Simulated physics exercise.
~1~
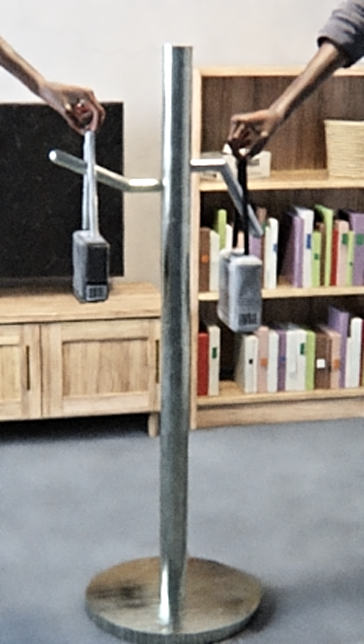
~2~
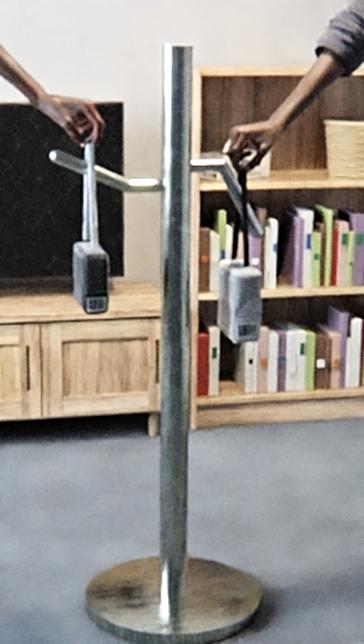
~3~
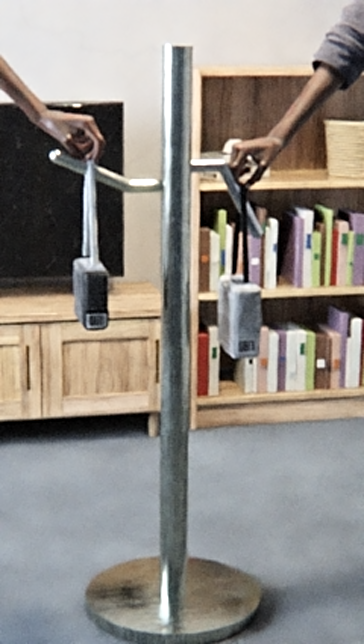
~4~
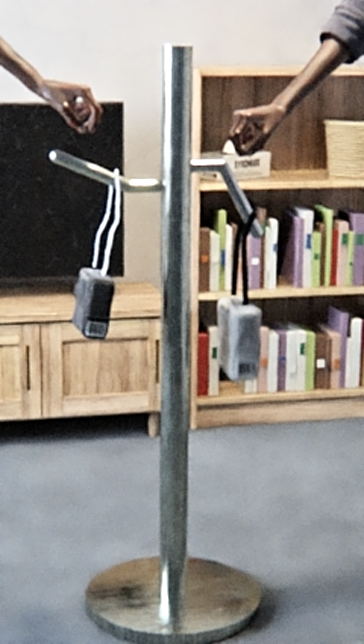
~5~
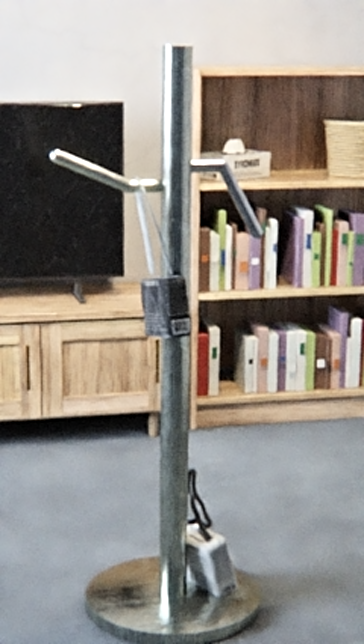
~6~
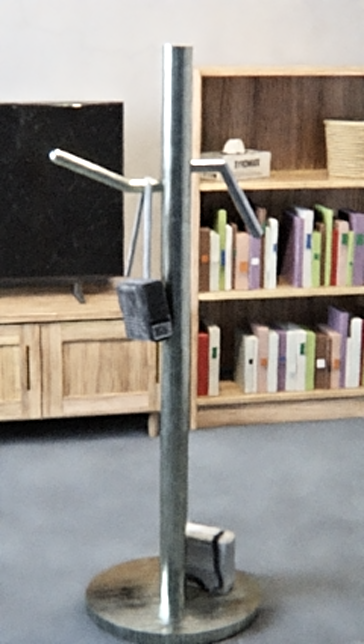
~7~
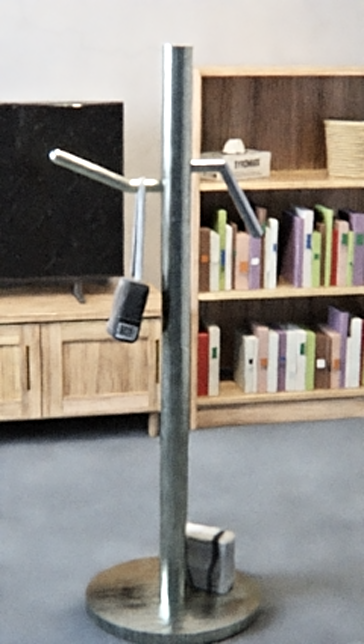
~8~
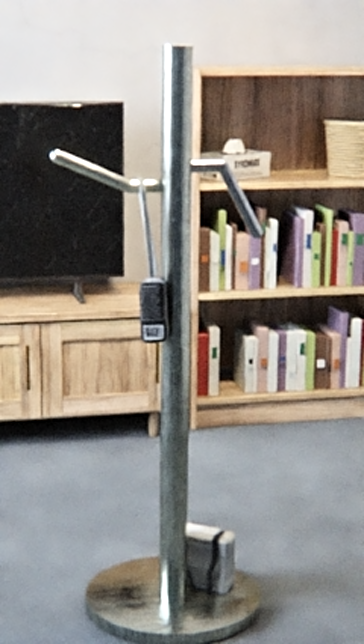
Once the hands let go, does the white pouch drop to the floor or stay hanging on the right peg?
The white pouch drops to the floor at the foot of the post, while the black one stays hanging on the left peg.
